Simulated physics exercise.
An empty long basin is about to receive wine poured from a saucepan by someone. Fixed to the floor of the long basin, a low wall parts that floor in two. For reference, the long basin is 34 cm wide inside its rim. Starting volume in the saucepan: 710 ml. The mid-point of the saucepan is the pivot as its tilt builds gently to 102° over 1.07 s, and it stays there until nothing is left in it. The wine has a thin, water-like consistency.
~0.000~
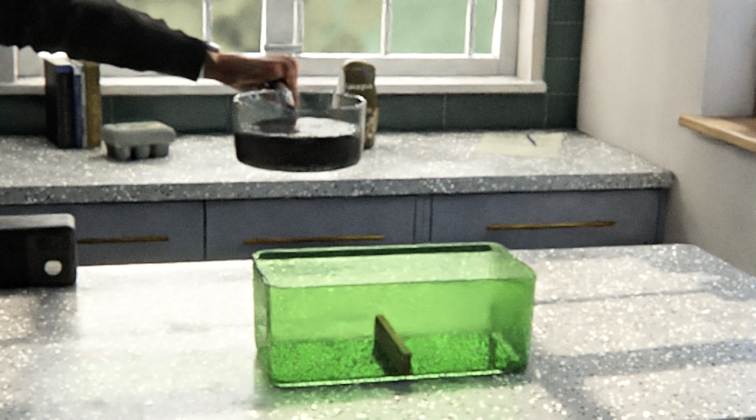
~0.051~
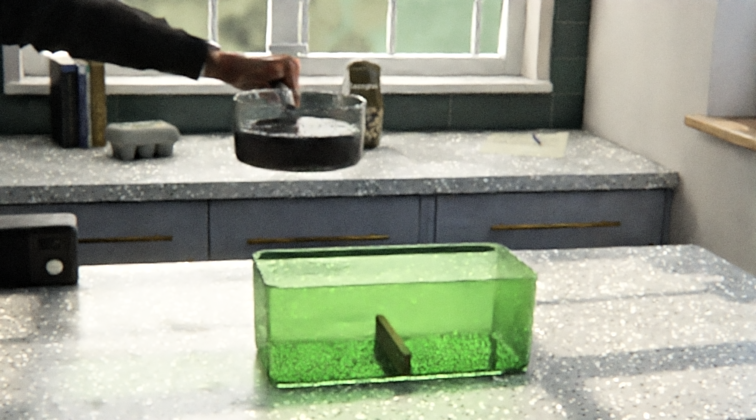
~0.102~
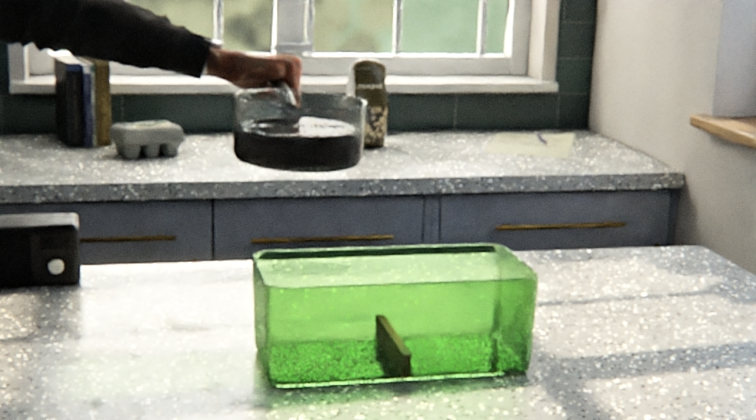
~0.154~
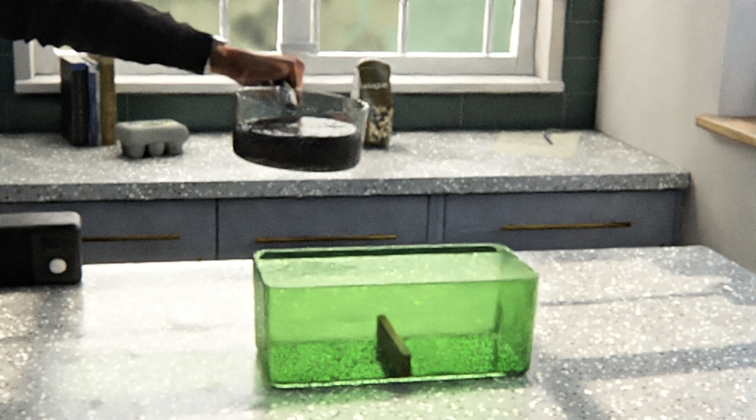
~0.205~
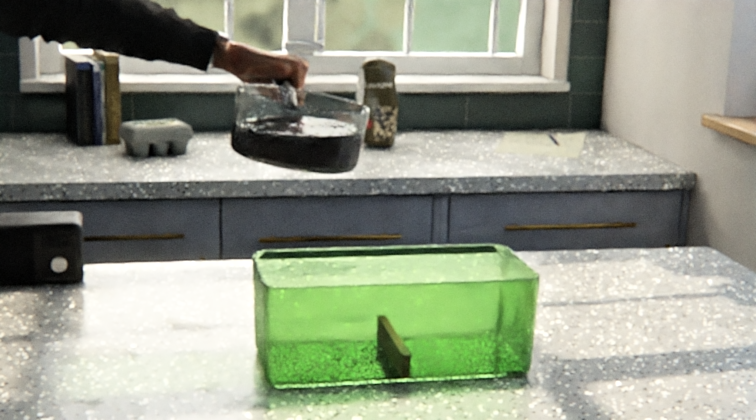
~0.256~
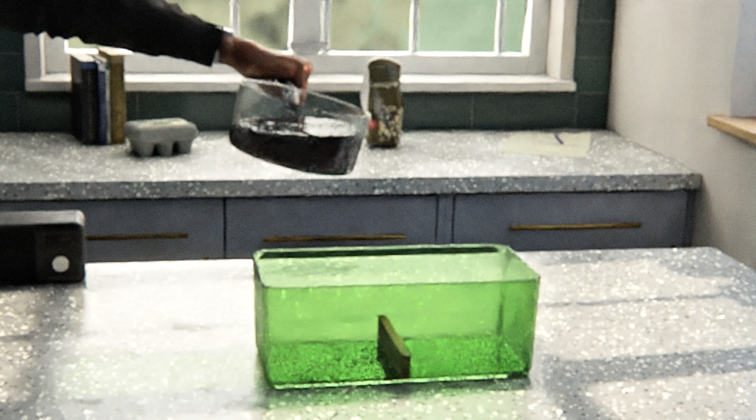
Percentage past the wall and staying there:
58 percent.
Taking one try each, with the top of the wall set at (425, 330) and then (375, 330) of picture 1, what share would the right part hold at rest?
The first try gives 15 percent and the second 80 percent.
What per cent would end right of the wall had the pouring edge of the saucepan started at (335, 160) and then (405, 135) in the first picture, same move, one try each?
The first try gives 10 percent and the second 90 percent.
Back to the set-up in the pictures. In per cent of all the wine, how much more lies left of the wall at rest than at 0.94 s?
Difference: Approx. 24 %.
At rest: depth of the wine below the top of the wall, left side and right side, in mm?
It's around 20 mm on the left side and around 16 mm on the right side.
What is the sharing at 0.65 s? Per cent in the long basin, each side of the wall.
I'd say some 1 in a hundred on the left and 2 on the right.
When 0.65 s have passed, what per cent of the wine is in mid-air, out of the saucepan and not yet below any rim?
I'd say close to 34 per cent.
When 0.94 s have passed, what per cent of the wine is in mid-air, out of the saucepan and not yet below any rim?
Around 16 percent of it is airborne.
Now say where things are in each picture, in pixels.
It leans 0°; its right rim is at (363, 101); the wine meets the walls at (236, 129) and (359, 128); the long basin's rim runs from (260, 271) to (518, 260); the wall's top is at (392, 333), in the first picture.
It leans 1°; its right rim is at (363, 101); the wine meets the walls at (236, 128) and (359, 127), in the second picture.
It leans 2°; its right rim is at (364, 103); the wine meets the walls at (235, 128) and (359, 128), in the third picture.
It leans 5°; its right rim is at (366, 106); the wine meets the walls at (235, 127) and (359, 128), in the fourth picture.
It leans 9°; its right rim is at (367, 110); the wine meets the walls at (235, 126) and (359, 128), in the fifth picture.
It leans 14°; its right rim is at (368, 115); the wine meets the walls at (234, 125) and (360, 128), in the sixth picture.
After 0.65 s the tilt is 68° and 62 per cent is still to pour, 1 is left of the wall and 2 right of it.
After 0.94 s the tilt is 98° and 15 per cent is still to pour, 16 is left of the wall and 53 right of it.
After 1.24 s the tilt is 102° and 1 per cent is still to pour, 39 is left of the wall and 57 right of it.
After 1.57 s the tilt is 102° and 0 per cent is still to pour, 41 is left of the wall and 58 right of it.
In the end 41 per cent lies left of the wall, 58 right of it and 1 outside.
